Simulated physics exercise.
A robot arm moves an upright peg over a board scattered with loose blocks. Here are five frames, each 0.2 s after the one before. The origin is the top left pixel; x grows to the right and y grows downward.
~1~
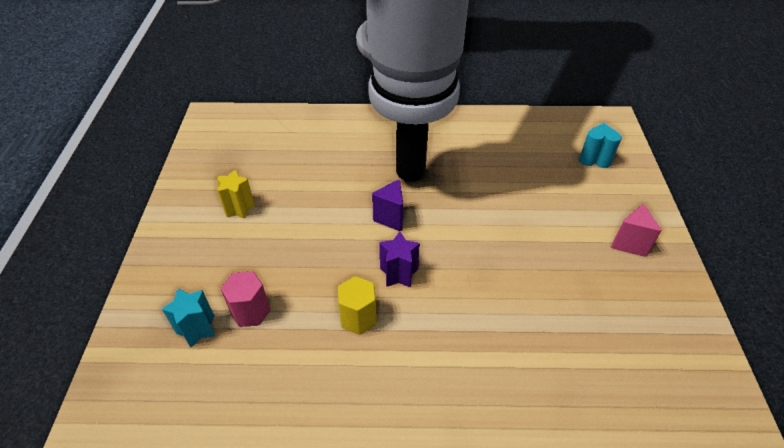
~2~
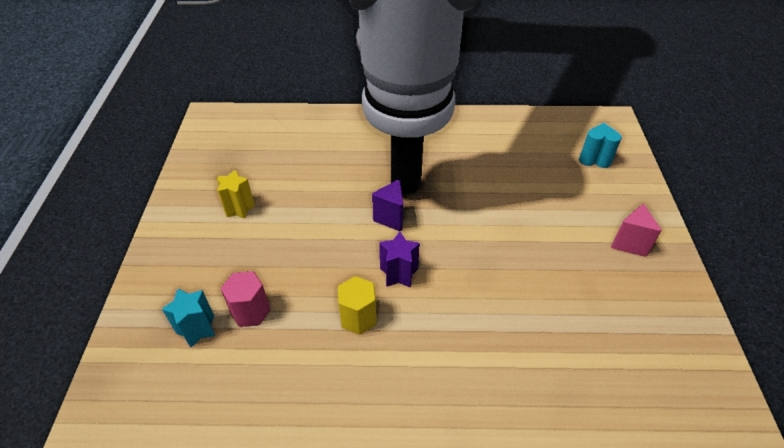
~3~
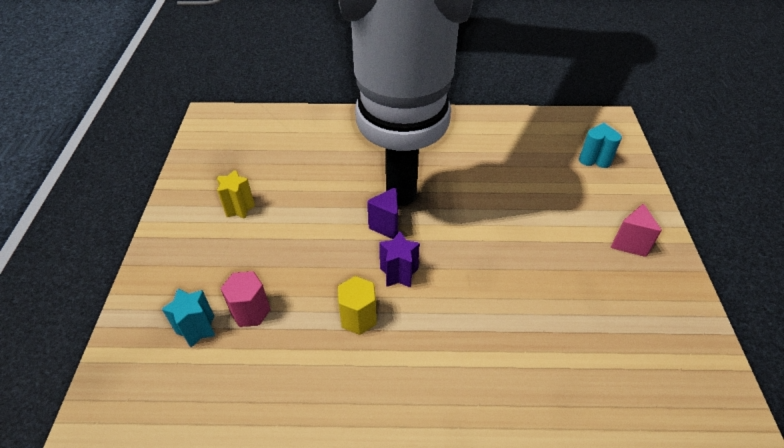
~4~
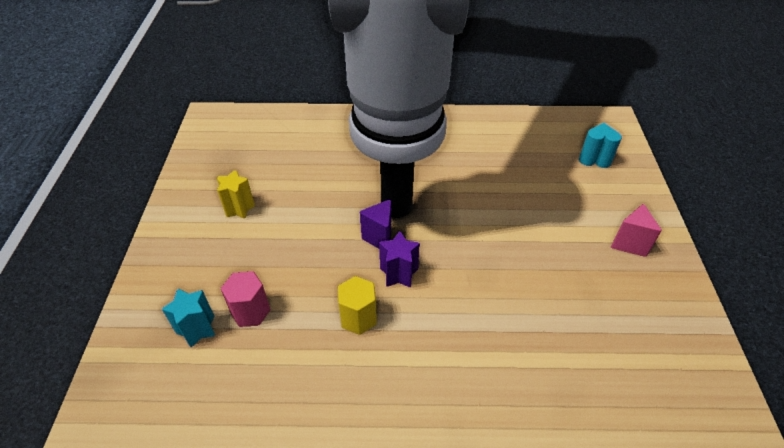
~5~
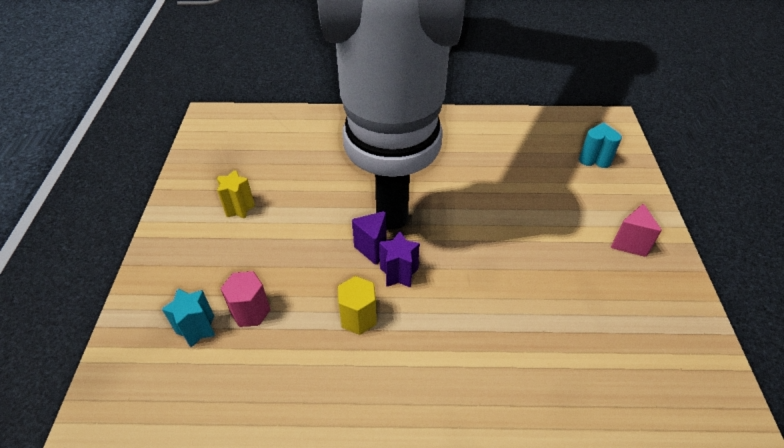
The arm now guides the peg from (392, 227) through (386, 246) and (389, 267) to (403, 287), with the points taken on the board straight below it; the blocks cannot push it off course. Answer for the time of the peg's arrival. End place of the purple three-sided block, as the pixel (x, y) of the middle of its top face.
I expect it at (357, 244).
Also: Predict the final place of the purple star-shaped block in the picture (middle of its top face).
The spot you're after is about (423, 284) in the image.
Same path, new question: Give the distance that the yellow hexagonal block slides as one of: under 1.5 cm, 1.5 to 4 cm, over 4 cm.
It gets moved under 1.5 cm.
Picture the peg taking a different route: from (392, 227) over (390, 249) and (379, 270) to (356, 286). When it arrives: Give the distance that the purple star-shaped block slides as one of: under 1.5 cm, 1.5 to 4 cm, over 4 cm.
Between 1.5 and 4 cm.
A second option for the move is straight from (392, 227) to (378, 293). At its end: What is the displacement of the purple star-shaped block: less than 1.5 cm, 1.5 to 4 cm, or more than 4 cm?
Covers 1.5 to 4 cm.
The first path, step by step. Halfway along, peg at (386, 249); purple three-sided block at (356, 240), turned 60° clockwise; purple star-shaped block at (402, 252).
At the end, peg at (403, 279); yellow hexagonal block not moved; purple three-sided block at (357, 244), turned 85° clockwise; purple star-shaped block at (423, 284).
